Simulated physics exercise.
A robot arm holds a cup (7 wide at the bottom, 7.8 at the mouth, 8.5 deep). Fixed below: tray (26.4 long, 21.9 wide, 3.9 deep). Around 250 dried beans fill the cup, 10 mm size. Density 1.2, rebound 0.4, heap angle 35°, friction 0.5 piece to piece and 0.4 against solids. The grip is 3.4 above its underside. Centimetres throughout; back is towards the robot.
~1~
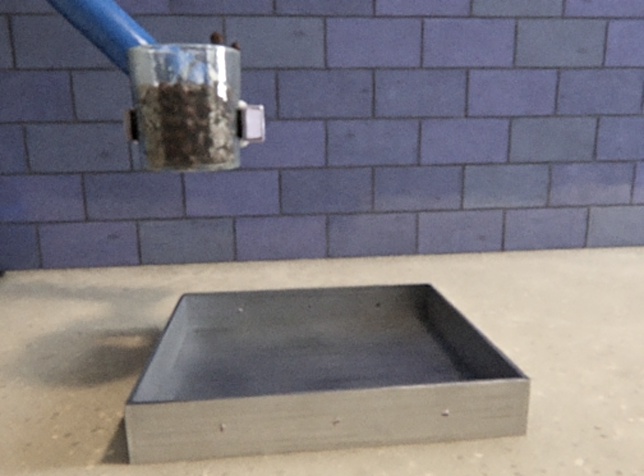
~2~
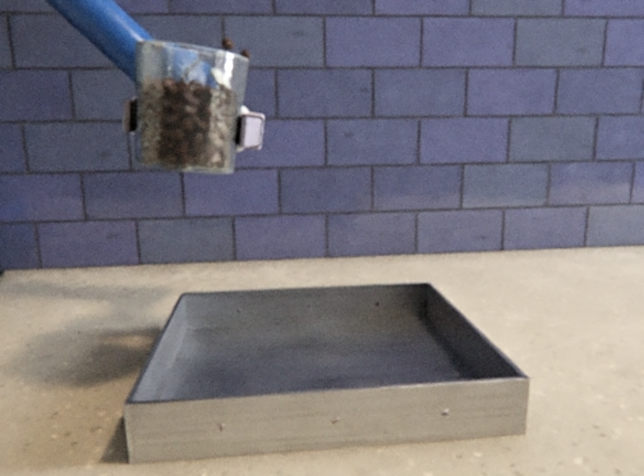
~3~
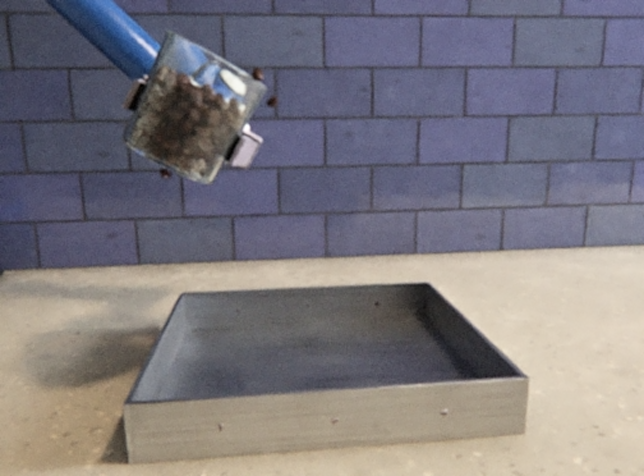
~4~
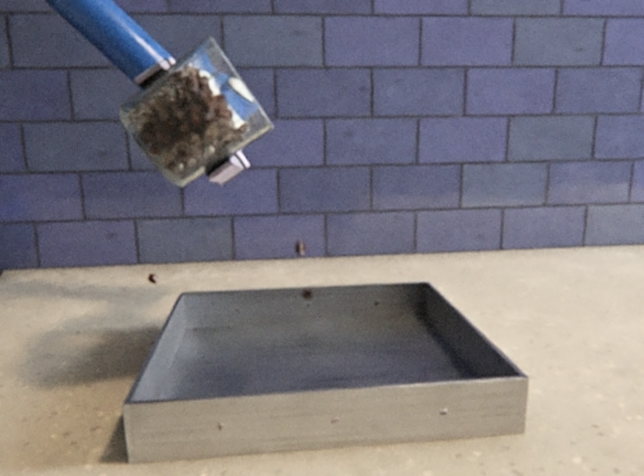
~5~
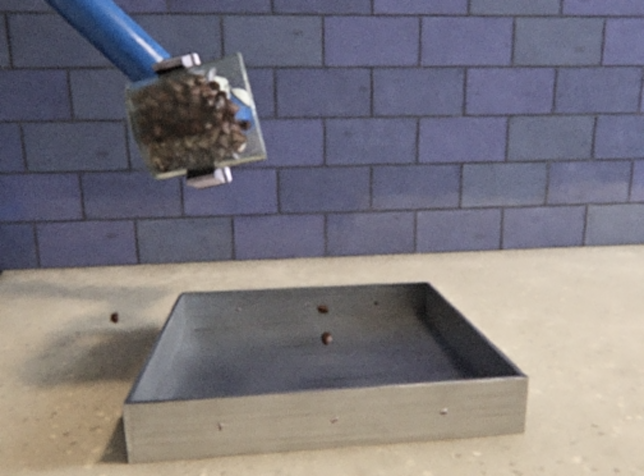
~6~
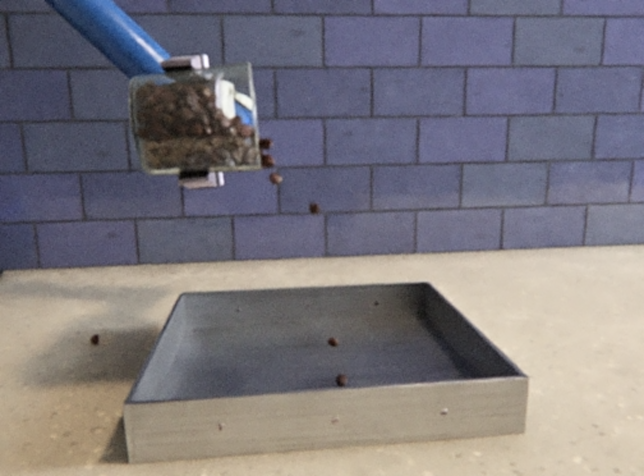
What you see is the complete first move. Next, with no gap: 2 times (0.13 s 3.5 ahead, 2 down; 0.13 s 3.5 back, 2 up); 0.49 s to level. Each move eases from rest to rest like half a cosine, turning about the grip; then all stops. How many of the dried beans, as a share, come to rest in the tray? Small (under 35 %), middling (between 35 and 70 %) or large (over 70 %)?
Answer: Middling; between 35 and 70 % of the dried beans finish in the tray.
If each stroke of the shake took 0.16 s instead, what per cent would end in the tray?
It would be near 40 per cent.
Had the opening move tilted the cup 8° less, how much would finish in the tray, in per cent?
It would be near 30 per cent.
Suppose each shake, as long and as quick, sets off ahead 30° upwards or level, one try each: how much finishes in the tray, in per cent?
Some 85 and 75 per cent.
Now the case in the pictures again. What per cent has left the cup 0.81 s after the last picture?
Near 50 per cent so far.
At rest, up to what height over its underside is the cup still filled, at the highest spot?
About 5.5 cm.
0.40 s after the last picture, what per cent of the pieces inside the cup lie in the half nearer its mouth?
About 50 per cent.
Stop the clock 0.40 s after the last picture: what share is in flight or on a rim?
About 2 per cent.
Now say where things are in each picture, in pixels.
The first frame shows the cup middle at (188, 113), level; upper third of the load around (188, 101), from x 145 to 235, top at y 40; 247 in the cup.
The second frame shows the cup middle at (189, 113), tilted 8° forward; upper third of the load around (184, 100), from x 145 to 245, top at y 45; 246 in the cup, 1 in flight or on a rim.
The third frame shows the cup middle at (192, 114), tilted 30° forward; upper third of the load around (182, 101), from x 135 to 275, top at y 75; 244 in the cup, 3 in flight or on a rim.
The fourth frame shows the cup middle at (196, 117), tilted 56° forward; upper third of the load around (185, 101), from x 135 to 310, top at y 75; 244 in the cup, 1 in the tray, 2 in flight or on a rim.
The fifth frame shows the cup middle at (198, 121), tilted 78° forward; upper third of the load around (181, 102), from x 115 to 325, top at y 80; 244 in the cup, 2 in the tray, 1 on the table or floor.
The sixth frame shows the cup middle at (198, 122), tilted 86° forward; upper third of the load around (176, 109), from x 95 to 340, top at y 85; 241 in the cup, 2 in the tray, 1 on the table or floor, 3 in flight or on a rim.
Then, 0.40 s on, tilted 86° forward, highest piece 21 above the table; 170 in the cup, 72 in the tray, 1 on the table or floor, 4 in flight or on a rim.
Then, 0.81 s on, tilted 31° forward, highest piece 25 above the table; 125 in the tray, 121 in the cup, 1 on the table or floor.
Then, 1.21 s on, level, highest piece 24 above the table; 125 in the tray, 121 in the cup, 1 on the table or floor.
Then, 2.26 s on, level, highest piece 24 above the table; 125 in the tray, 121 in the cup, 1 on the table or floor.
In the end, 125 in the tray, 121 in the cup, 1 on the table or floor. That is 51 % in the tray.
